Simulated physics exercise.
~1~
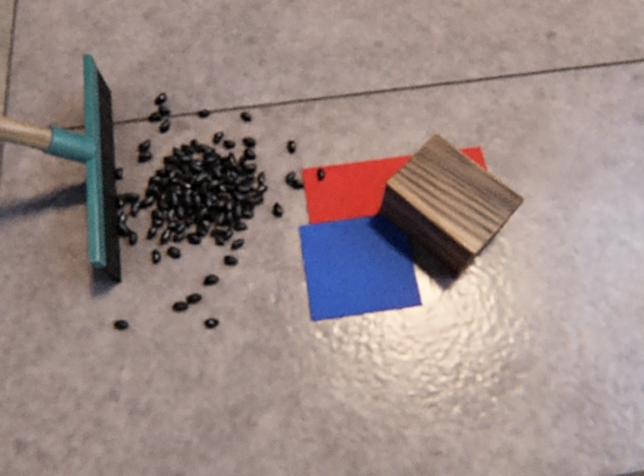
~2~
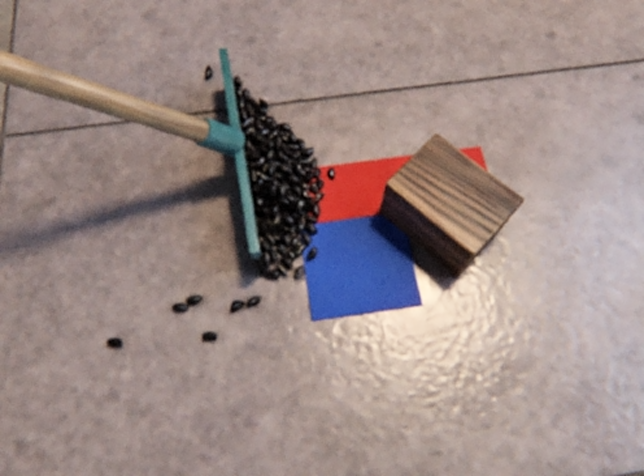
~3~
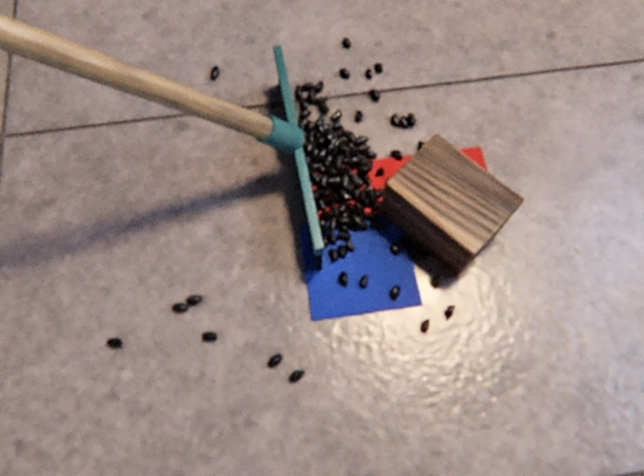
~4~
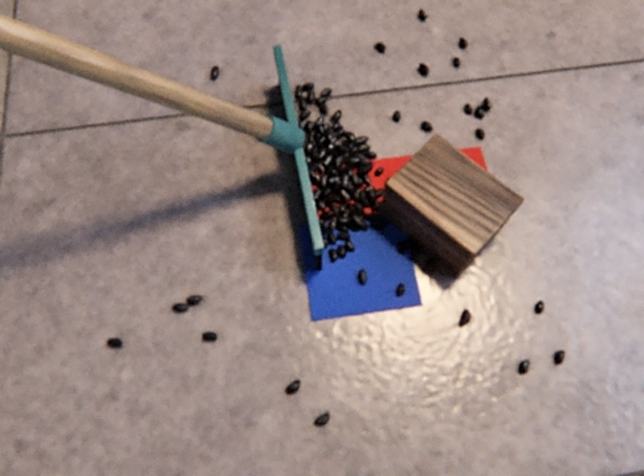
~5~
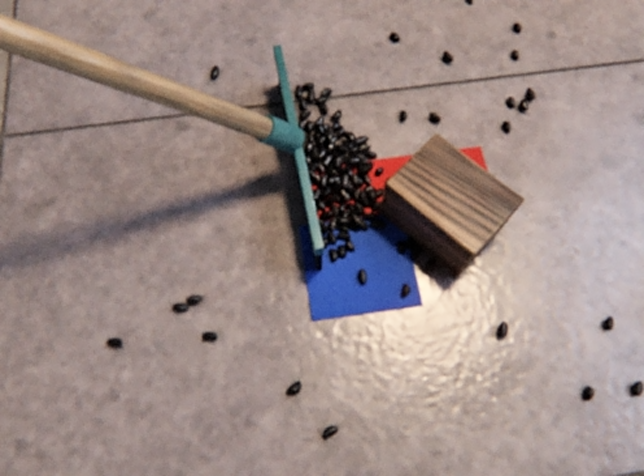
On a grey tiled floor, a squeegee pushes black beans right against a wooden block, scattering some.
